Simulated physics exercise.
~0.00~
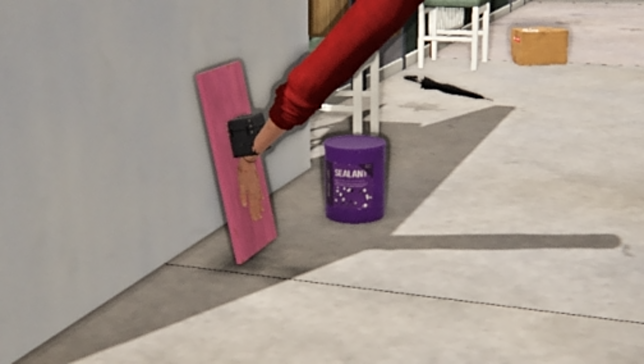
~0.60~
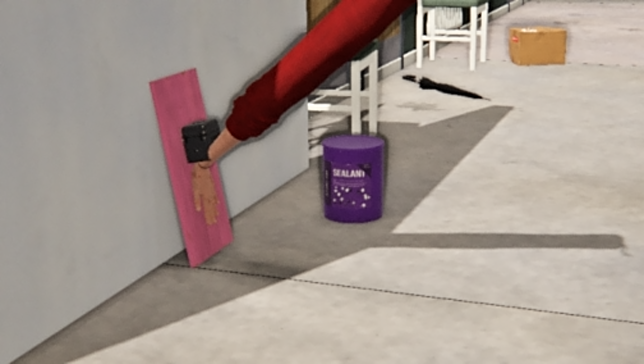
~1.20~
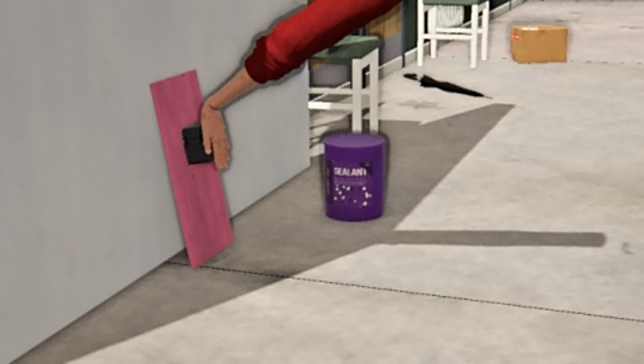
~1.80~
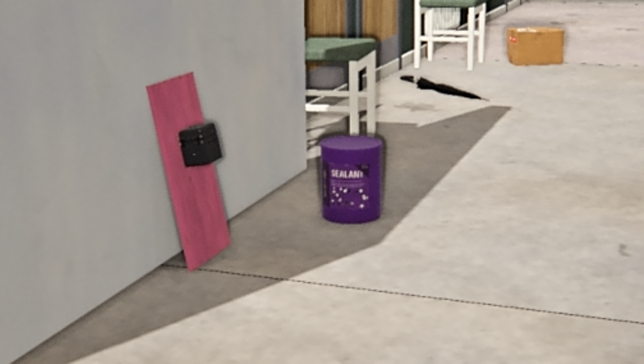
Against a bare grey wall, beside a purple pail, a hand in a red sleeve moved a leaning pink board a little to the left, then let go and drew back out of view, and the board stayed propped up against the wall.
